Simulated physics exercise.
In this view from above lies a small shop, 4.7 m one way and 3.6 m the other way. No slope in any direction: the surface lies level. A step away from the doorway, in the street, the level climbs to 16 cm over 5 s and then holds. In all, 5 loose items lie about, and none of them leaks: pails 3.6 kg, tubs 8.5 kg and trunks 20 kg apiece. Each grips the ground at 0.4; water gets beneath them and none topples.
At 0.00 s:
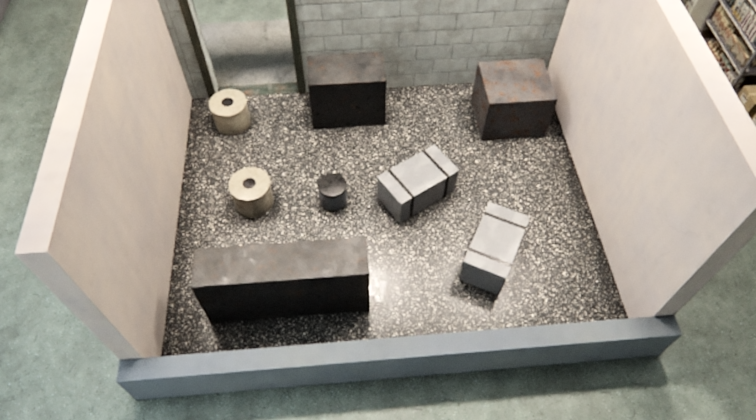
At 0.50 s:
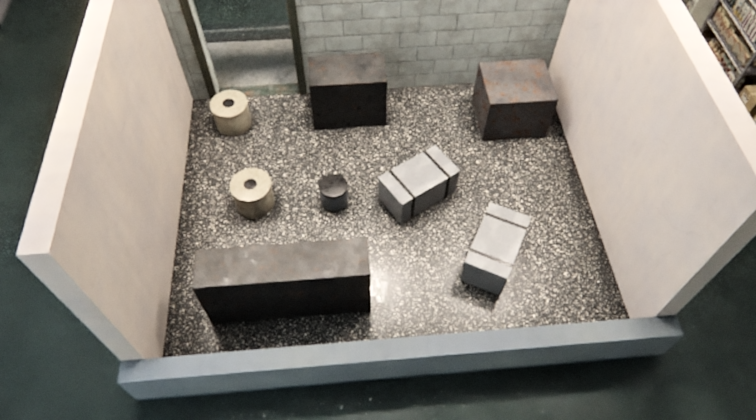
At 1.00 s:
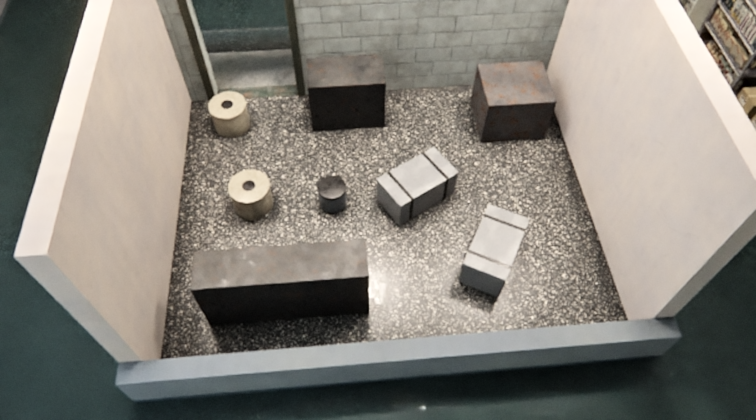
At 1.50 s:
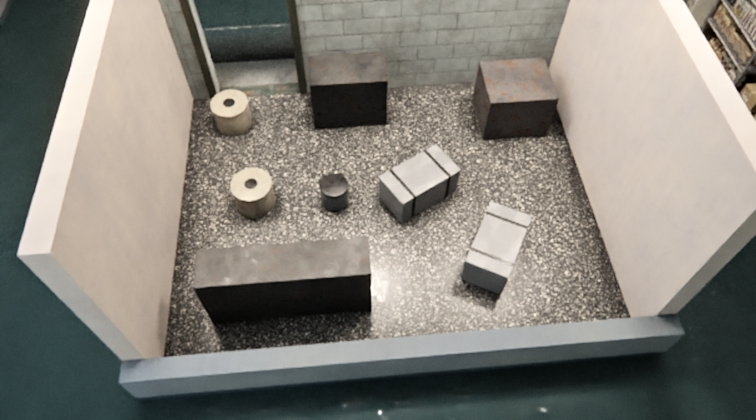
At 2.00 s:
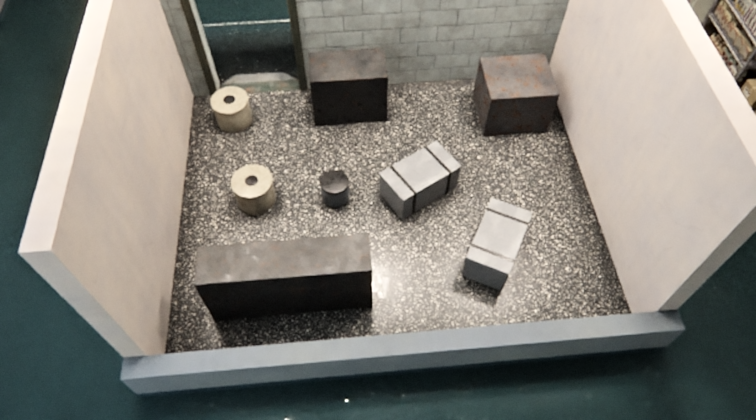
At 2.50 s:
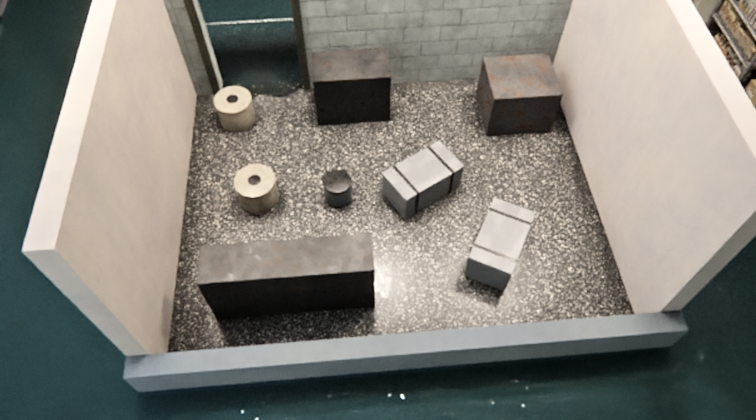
The clip opens on a small walled room seen from above, with round tubs, grey strapped trunks and dark blocks on a speckled floor. The pale greenish ground outside turns dark teal, and small white specks then appear beyond the front ledge, while the objects inside stay put.
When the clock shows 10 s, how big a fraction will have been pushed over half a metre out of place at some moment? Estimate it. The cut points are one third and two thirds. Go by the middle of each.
It falls between one third and two thirds.
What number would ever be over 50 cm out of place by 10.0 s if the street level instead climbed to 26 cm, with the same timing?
Then it comes to 5.
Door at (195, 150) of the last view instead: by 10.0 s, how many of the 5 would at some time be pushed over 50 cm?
Result: 2 of them.
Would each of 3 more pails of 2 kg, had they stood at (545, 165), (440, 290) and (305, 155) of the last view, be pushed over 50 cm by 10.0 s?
Within the limit; beyond the limit; beyond the limit.
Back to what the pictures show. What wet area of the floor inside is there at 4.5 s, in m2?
About 2.5 m2.
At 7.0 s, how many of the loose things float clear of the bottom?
2.
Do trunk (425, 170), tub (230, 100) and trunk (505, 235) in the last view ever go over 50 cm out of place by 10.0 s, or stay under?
Within, beyond, within.
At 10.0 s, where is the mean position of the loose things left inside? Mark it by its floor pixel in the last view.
They average out to somewhere around (435, 270).
After 3.5 s 0 of 5 are over 50 cm from their spots; 0 afloat.
After 4.5 s 0 of 5 are over 50 cm from their spots; 0 afloat.
After 7.0 s 3 of 5 are over 50 cm from their spots; 2 afloat.
After 10.0 s 3 of 5 are over 50 cm from their spots, and 3 have been at some point; 1 afloat.
